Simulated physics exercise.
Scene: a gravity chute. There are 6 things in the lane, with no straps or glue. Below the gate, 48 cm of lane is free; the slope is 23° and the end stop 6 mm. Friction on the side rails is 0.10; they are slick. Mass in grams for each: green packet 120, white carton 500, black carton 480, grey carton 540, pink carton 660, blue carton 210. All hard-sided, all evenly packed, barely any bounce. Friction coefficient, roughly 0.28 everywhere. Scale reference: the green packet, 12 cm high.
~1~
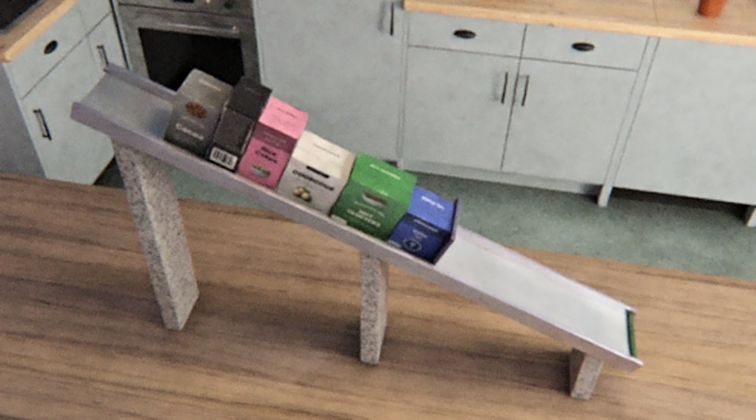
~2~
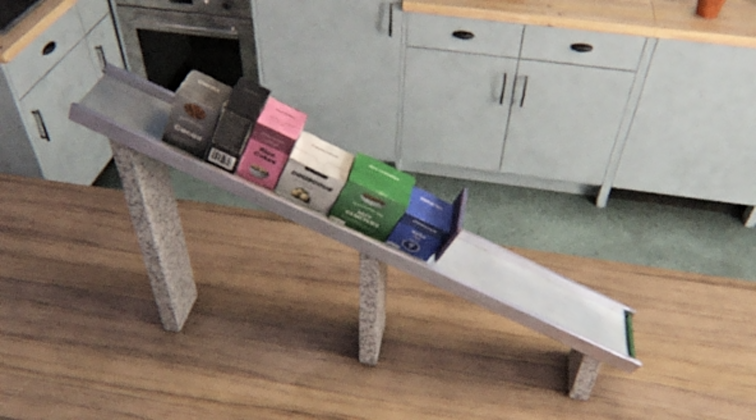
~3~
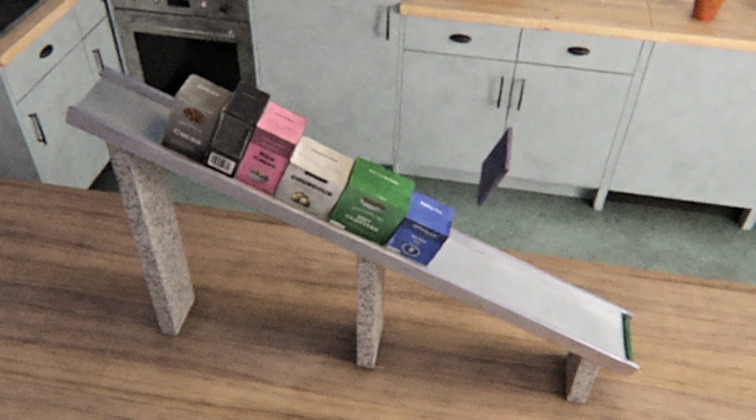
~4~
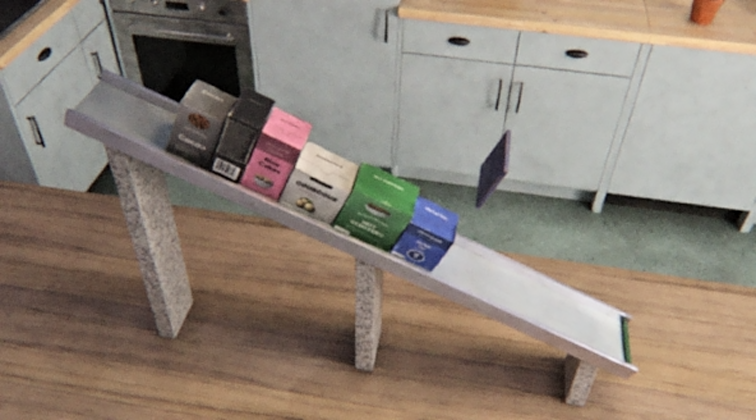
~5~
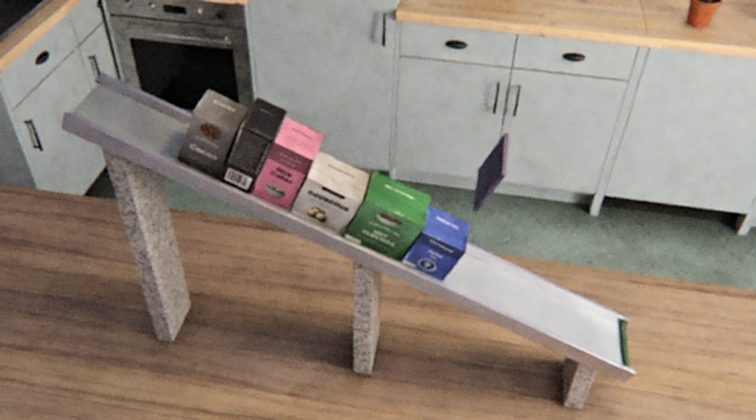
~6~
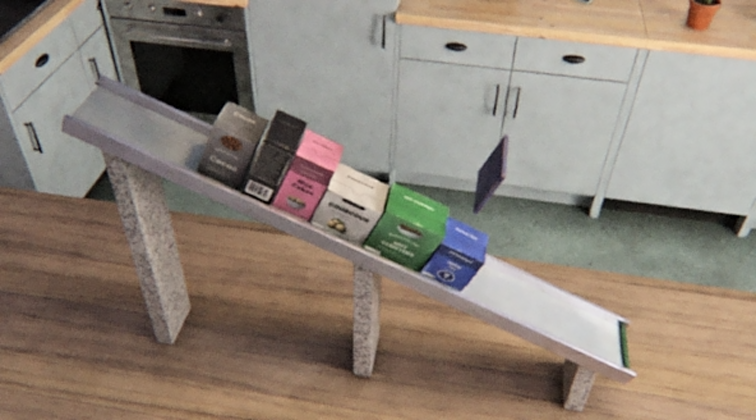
In a kitchen with pale blue-grey cupboards, seen from slightly above, a sloping metal chute stands on speckled stone supports over a wooden surface. Six cartons sit in a row on it, grey, black, pink, white, green and blue from upper left to lower right. A dark panel lifts clear and hangs above the chute, then the row slides a short way down together as the view shifts slightly.
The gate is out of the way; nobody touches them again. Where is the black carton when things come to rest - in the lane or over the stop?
On.
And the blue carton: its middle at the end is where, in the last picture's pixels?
(619, 329), roughly.
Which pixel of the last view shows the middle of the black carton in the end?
Around (455, 243).
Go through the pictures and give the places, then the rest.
In the first frame, gate shut; black carton (238, 126); green packet (372, 197).
In the second frame, grey carton (198, 115); pink carton (271, 145).
In the third frame, leader 47 cm from the stop; blue carton (419, 228); green packet (371, 202).
In the fourth frame, leader 46 cm from the stop; white carton (319, 184); grey carton (202, 124).
In the fifth frame, leader 43 cm from the stop; blue carton (435, 243); pink carton (288, 165).
In the sixth frame, leader 39 cm from the stop; black carton (273, 159); green packet (406, 228).
Then, 0.20 s after the last picture, leader 26 cm from the stop; black carton near (332, 186).
Then, 0.30 s after the last picture, leader 18 cm from the stop; black carton near (370, 204).
Then, 0.50 s after the last picture, black carton near (459, 244); blue carton stopped.
At rest, all 6 in the lane. In the last view, black carton near (455, 243).
